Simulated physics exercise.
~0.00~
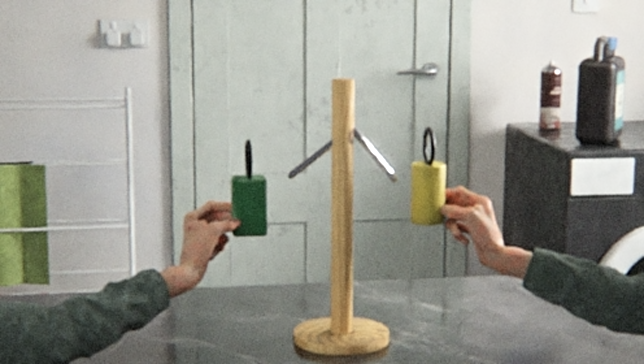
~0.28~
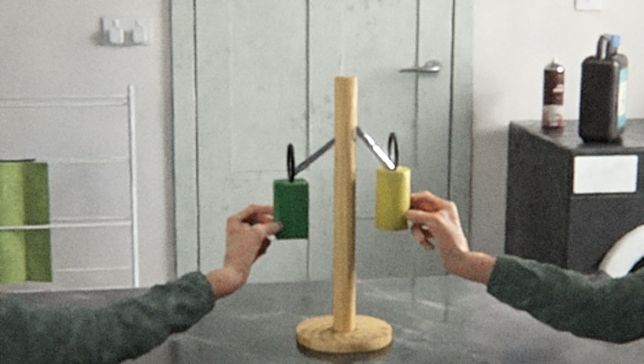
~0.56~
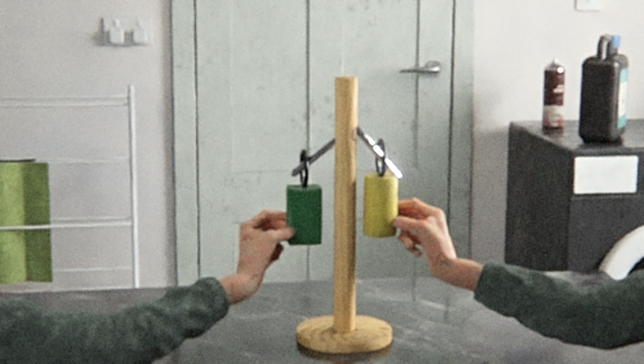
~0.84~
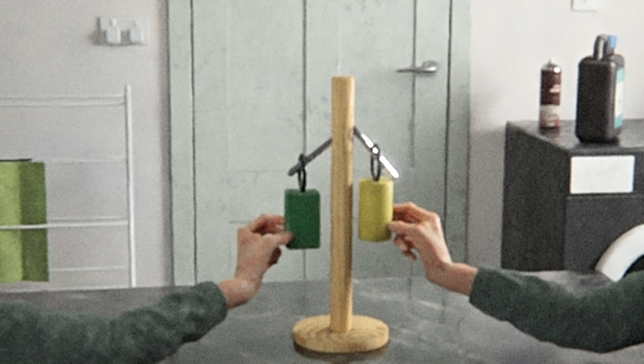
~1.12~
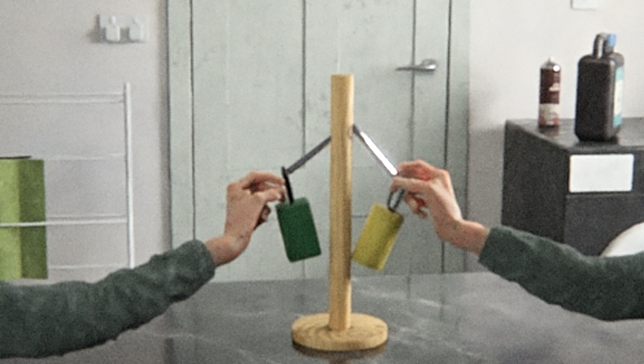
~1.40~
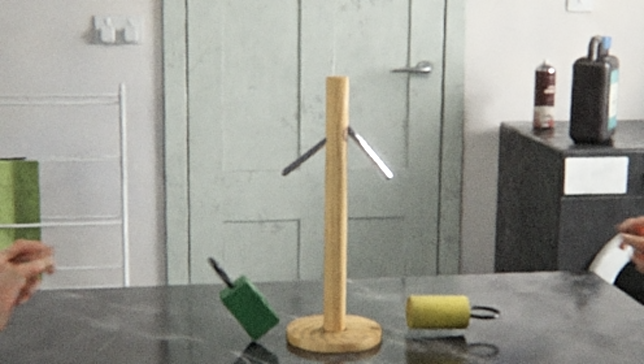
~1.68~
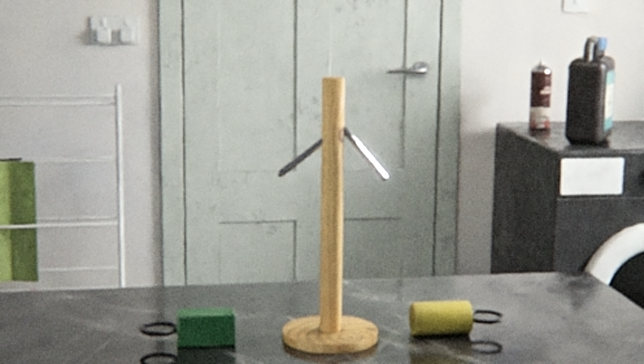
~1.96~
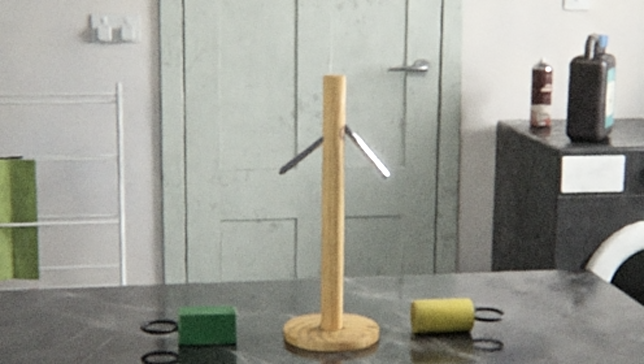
In this clip, two hands bring a green block and a yellow cylinder, each with a black ring, inward to the downward-sloping pegs of a wooden stand, then let go and withdraw; both objects tilt, drop and end up lying on the dark table on either side.
